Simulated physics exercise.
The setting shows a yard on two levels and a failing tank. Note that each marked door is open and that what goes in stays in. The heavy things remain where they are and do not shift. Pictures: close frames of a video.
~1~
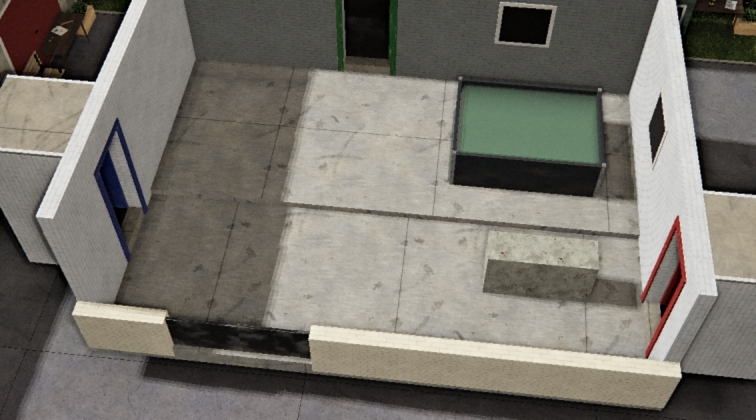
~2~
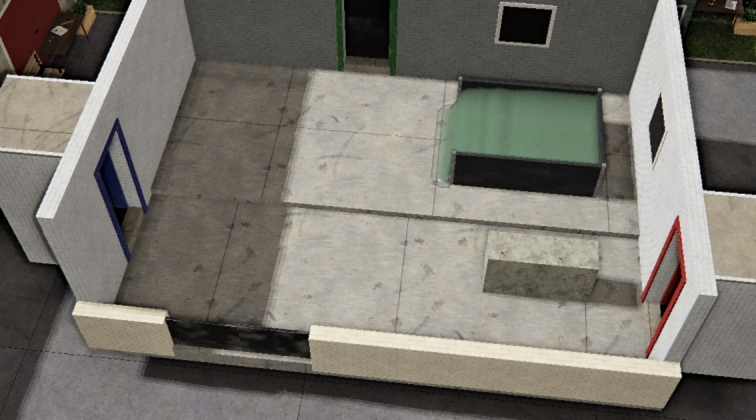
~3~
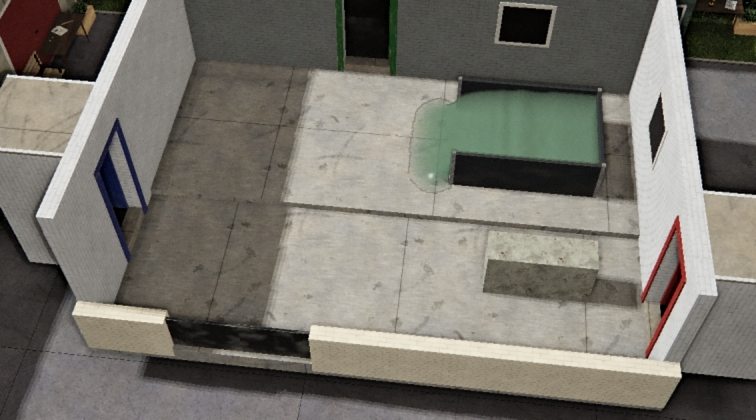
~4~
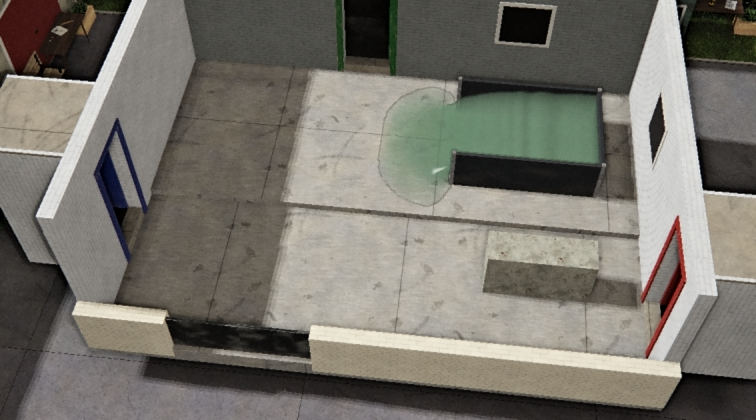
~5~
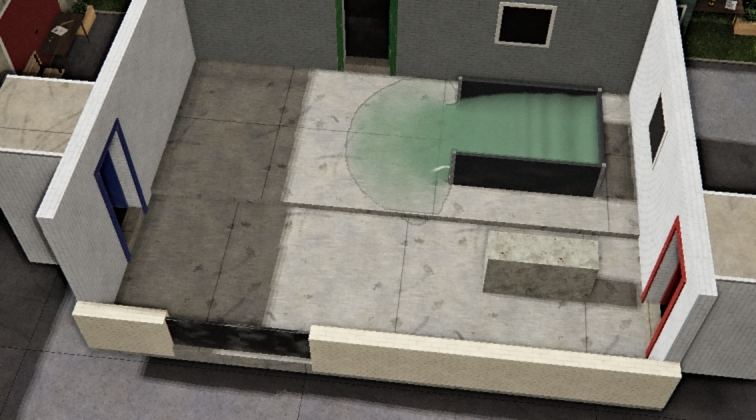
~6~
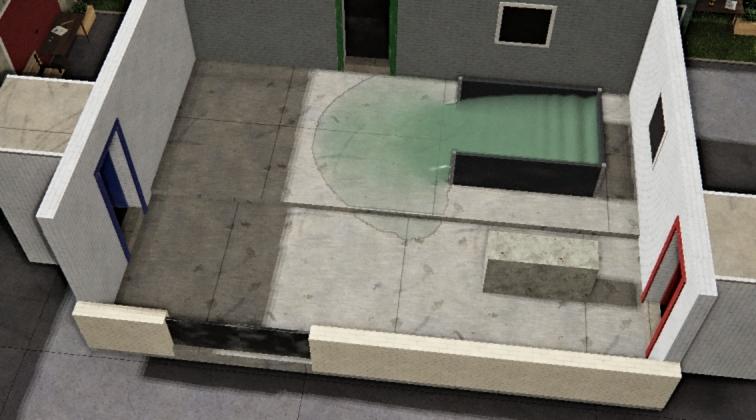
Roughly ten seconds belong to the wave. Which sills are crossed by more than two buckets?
At the end, the green door ends up at or below the line. The blue door ends up at or below the line. The red door ends up above the line.
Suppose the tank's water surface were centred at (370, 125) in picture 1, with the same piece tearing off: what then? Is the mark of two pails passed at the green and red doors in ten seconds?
My reading: The green door keeps below it, the red door goes over.
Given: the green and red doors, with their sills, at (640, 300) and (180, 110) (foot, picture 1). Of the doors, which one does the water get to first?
Answer: The red-painted one.
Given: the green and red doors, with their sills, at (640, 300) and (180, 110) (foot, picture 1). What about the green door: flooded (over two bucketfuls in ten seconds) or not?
Taken on its own, the green door stays beneath the limit.
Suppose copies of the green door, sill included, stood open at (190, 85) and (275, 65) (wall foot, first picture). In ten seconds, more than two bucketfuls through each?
In order: Overshoots; falls short.
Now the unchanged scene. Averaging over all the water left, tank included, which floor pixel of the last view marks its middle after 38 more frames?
My reading is close to (287, 208).
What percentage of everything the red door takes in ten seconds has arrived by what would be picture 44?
It comes to around 0 percent of the ten-second total.
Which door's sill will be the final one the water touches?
Answer: The red one.
A moment on, water covers 35 % of the floor; the green door wet at the sill, nothing in, the blue door not reached, the red door not reached.
Next, water covers 50 % of the floor; the green door wet at the sill, nothing in, the blue door not reached, the red door not reached.
Then, water covers 60 % of the floor; the green door wet at the sill, nothing in, the blue door wet at the sill, nothing in, the red door not reached.
Later, water covers 65 % of the floor; the green door wet at the sill, nothing in, the blue door wet at the sill, nothing in, the red door not reached.
In the end, water covers 90 % of the floor; the green door wet at the sill, nothing in, the blue door wet at the sill, nothing in, the red door over two buckets in.
